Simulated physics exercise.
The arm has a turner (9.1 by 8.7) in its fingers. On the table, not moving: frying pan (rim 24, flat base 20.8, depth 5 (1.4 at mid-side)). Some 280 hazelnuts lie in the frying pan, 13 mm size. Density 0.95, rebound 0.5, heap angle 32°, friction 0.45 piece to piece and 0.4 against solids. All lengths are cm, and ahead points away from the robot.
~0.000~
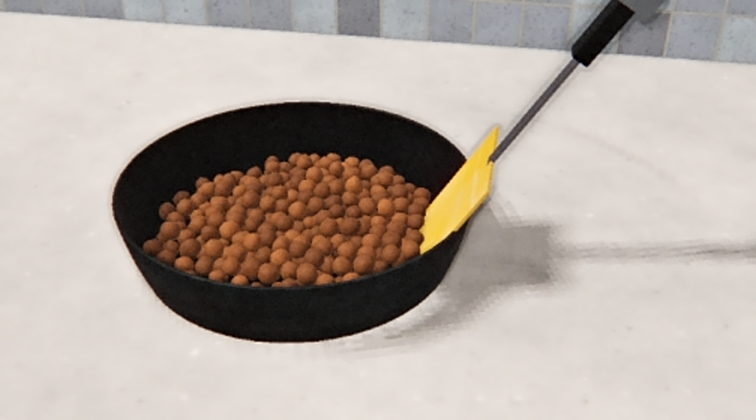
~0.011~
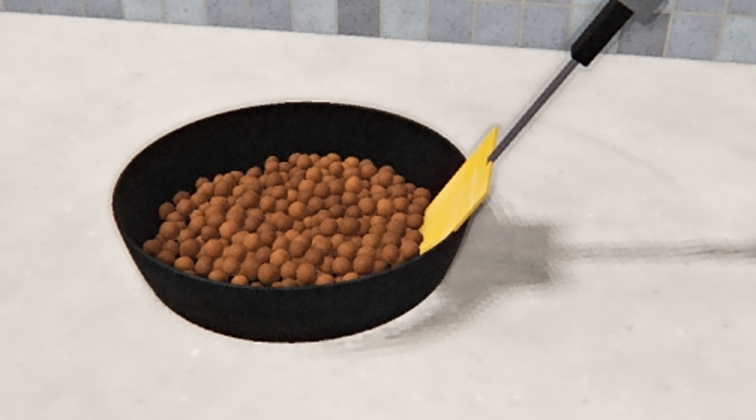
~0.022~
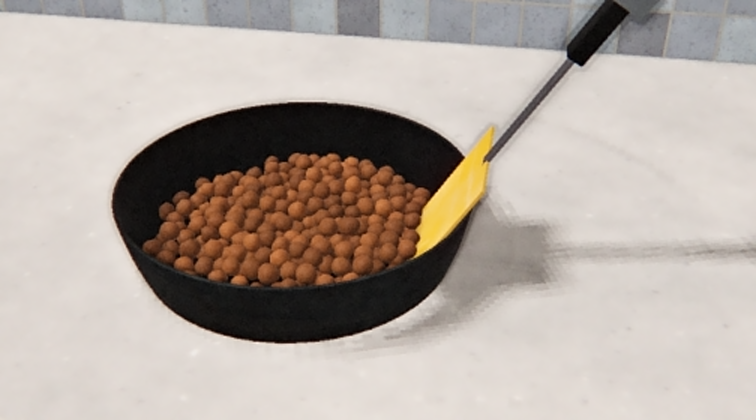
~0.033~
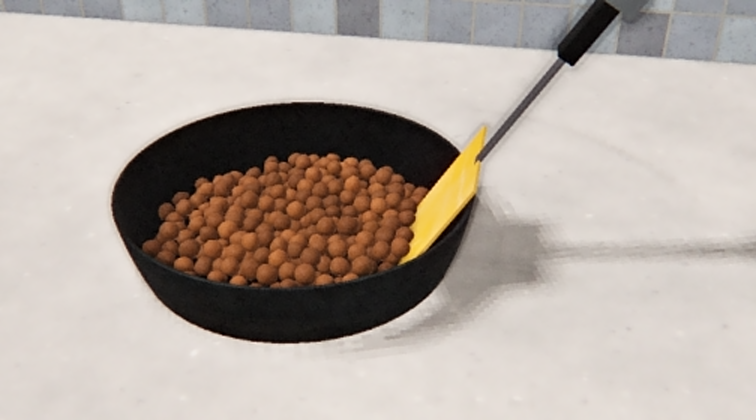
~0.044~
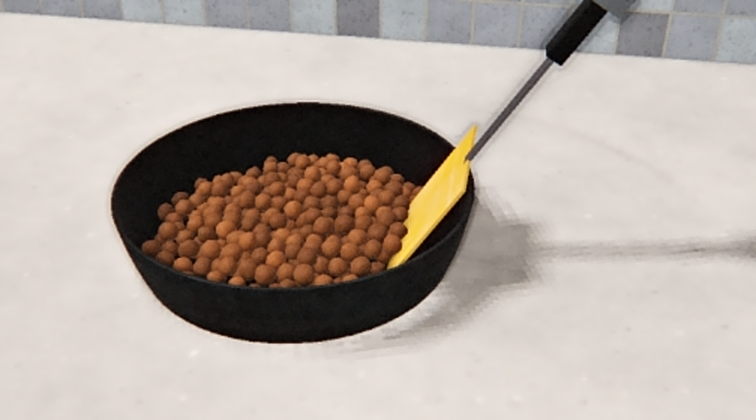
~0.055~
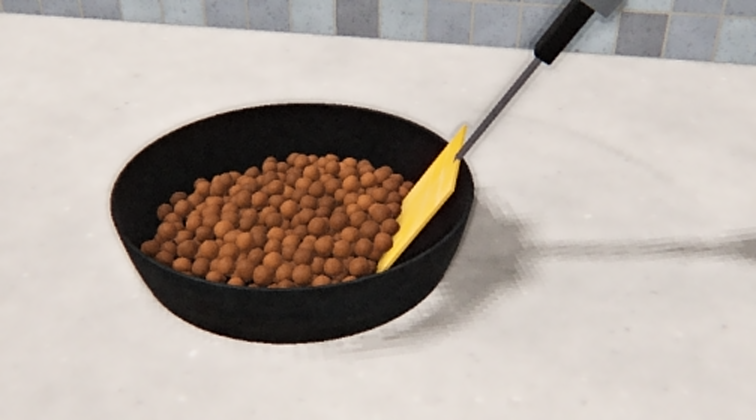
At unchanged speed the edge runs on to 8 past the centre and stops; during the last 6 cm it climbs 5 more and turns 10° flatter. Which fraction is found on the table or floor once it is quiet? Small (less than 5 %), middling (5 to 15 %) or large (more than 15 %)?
Share on the table or floor: Middling (5 to 15 %).
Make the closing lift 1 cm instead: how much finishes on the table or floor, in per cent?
Some 0 per cent.
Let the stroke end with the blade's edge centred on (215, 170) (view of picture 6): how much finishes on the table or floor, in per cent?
Some 0 per cent.
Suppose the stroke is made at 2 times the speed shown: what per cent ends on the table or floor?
About 20 per cent.
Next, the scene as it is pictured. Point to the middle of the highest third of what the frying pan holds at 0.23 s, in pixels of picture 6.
At about (222, 193).
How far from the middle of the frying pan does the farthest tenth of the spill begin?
Some 40 cm.
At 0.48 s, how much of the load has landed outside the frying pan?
Some 8 per cent.
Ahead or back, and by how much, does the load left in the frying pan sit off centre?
Some 4.0 cm ahead.
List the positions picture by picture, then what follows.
In the first frame, turner top edge at (493, 158), sloping 58°; upper third of the load around (314, 222), from x 155 to 420, top at y 160; 279 in the frying pan.
In the second frame, turner top edge at (493, 158), sloping 58°; upper third of the load around (314, 222), from x 155 to 420, top at y 160.
In the third frame, turner top edge at (489, 157), sloping 58°; upper third of the load around (313, 222), from x 155 to 420, top at y 160.
In the fourth frame, turner top edge at (481, 157), sloping 58°; upper third of the load around (311, 221), from x 155 to 420, top at y 160.
In the fifth frame, turner top edge at (470, 156), sloping 58°; upper third of the load around (308, 217), from x 150 to 420, top at y 160.
In the sixth frame, turner top edge at (460, 156), sloping 58°; upper third of the load around (307, 215), from x 150 to 420, top at y 160; 279 in the frying pan.
After 0.14 s, sloping 58°, highest piece 5 above the table; 279 in the frying pan.
After 0.23 s, sloping 54°, highest piece 7 above the table; 279 in the frying pan.
After 0.48 s, sloping 48°, highest piece 6 above the table; 256 in the frying pan, 22 on the table or floor, 1 on the blade or in flight.
After 1.53 s, sloping 48°, highest piece 5 above the table; 256 in the frying pan, 23 on the table or floor.
At rest, 256 in the frying pan, 23 on the table or floor. That is 8 % on the table or floor.
